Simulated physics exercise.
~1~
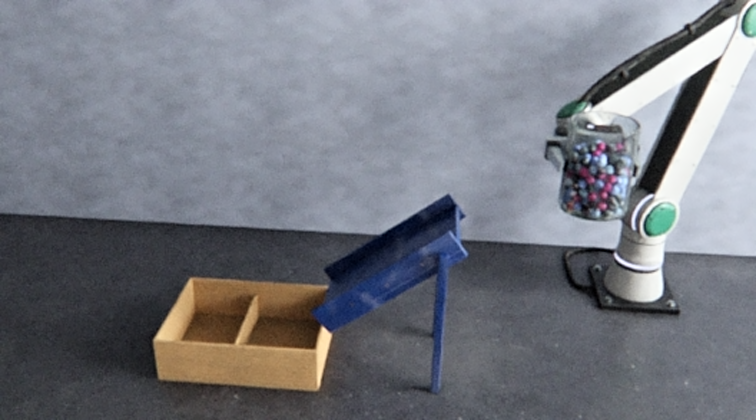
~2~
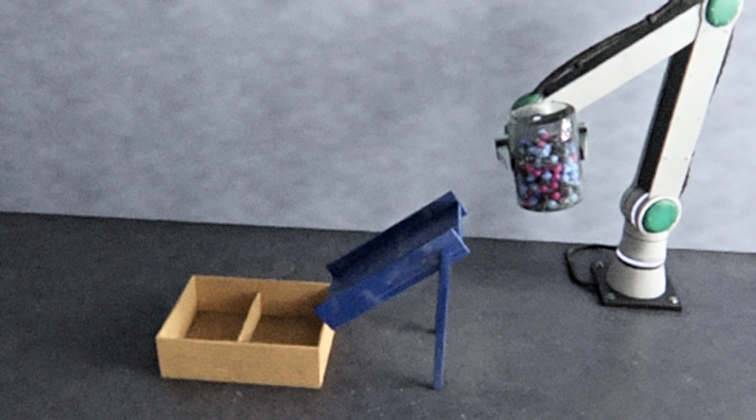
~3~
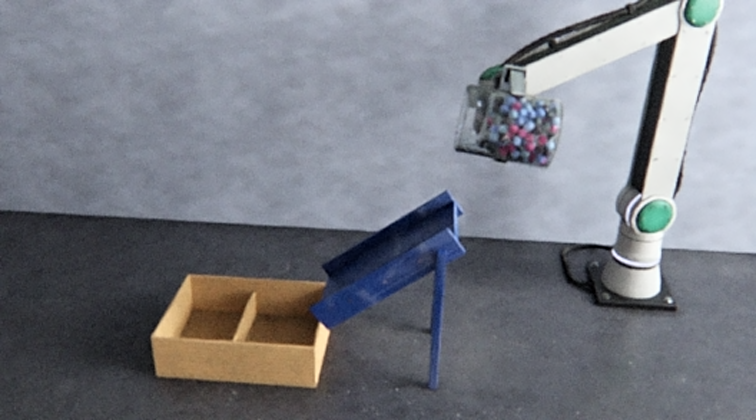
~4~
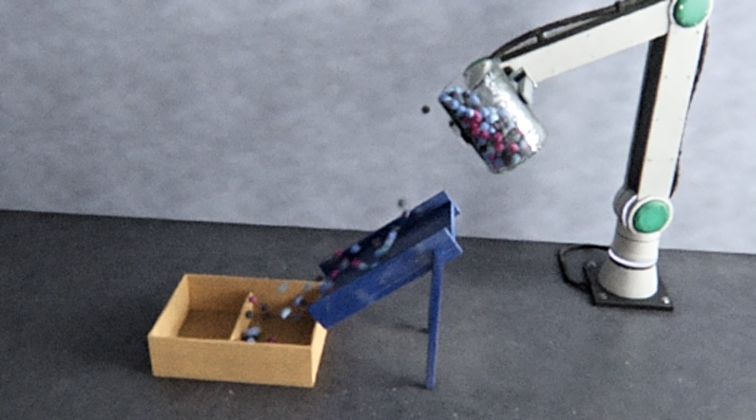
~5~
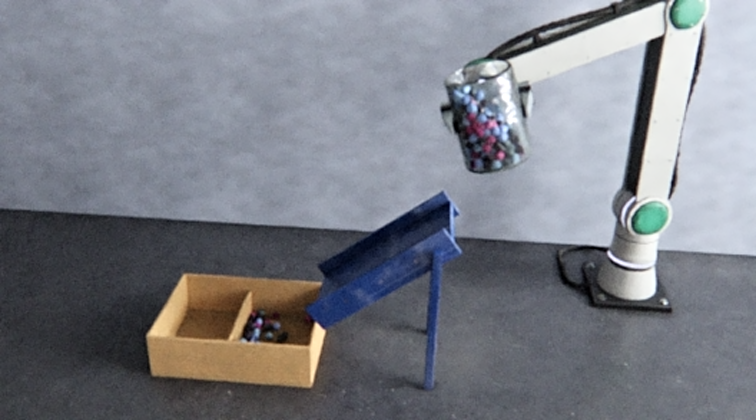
On a dark table top, a robot arm tips some beads down a blue chute into a box.
